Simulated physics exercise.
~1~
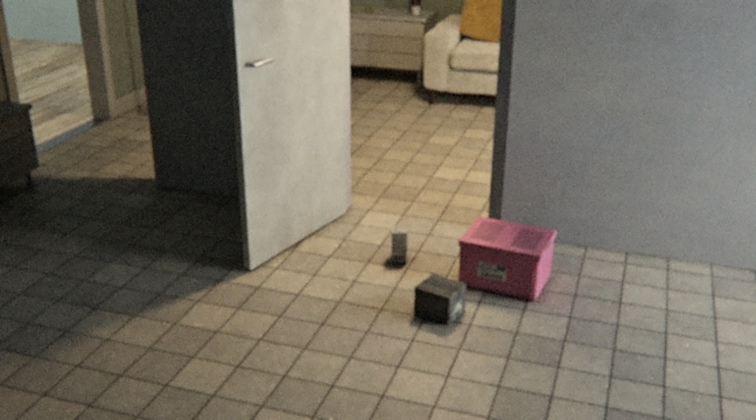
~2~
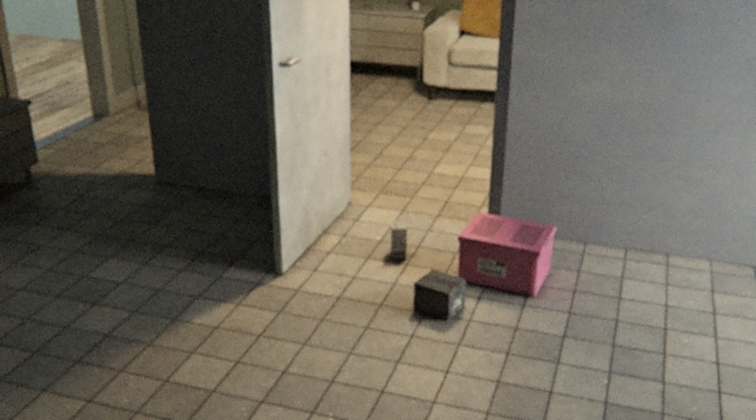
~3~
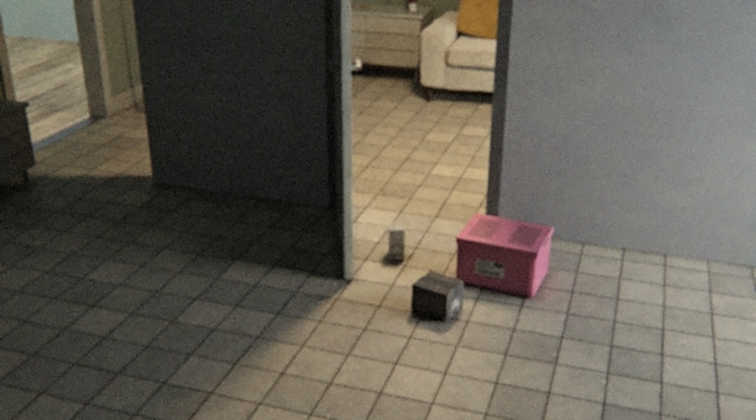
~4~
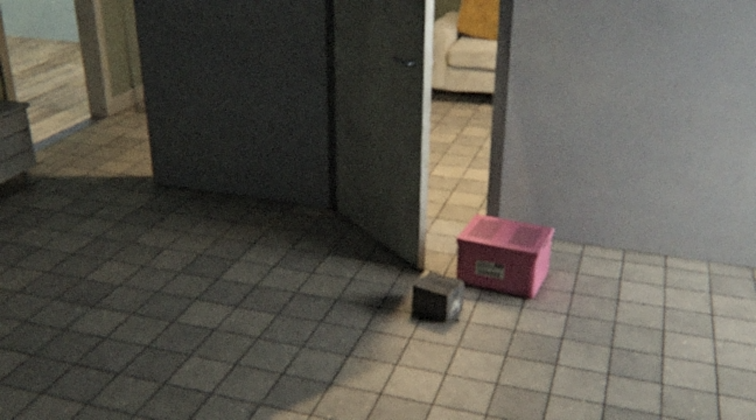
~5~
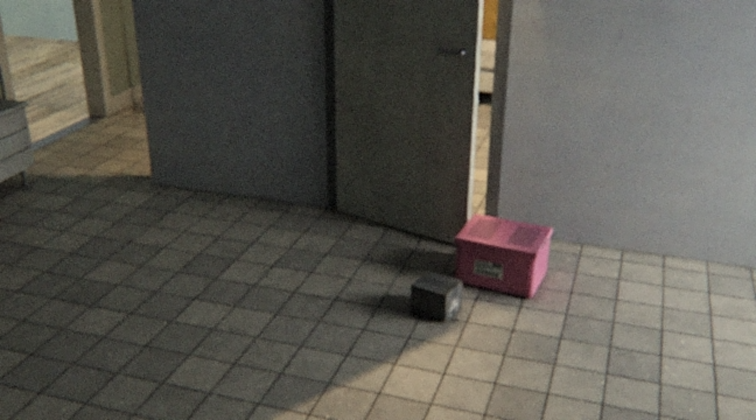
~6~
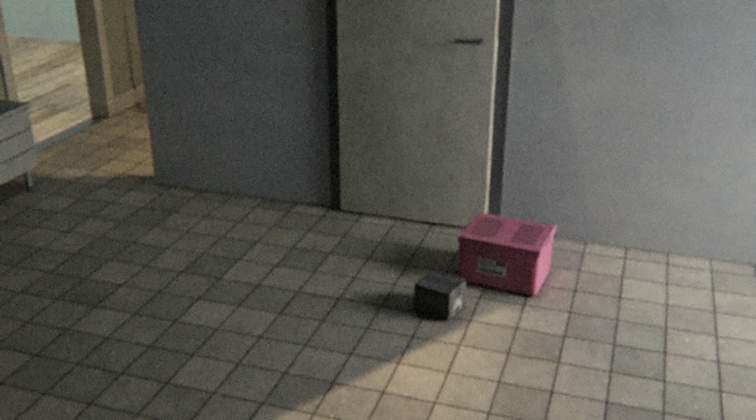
A pale door swinging steadily closed across a tiled doorway, hiding a small carton, while a dark parcel and pink tote stay still.
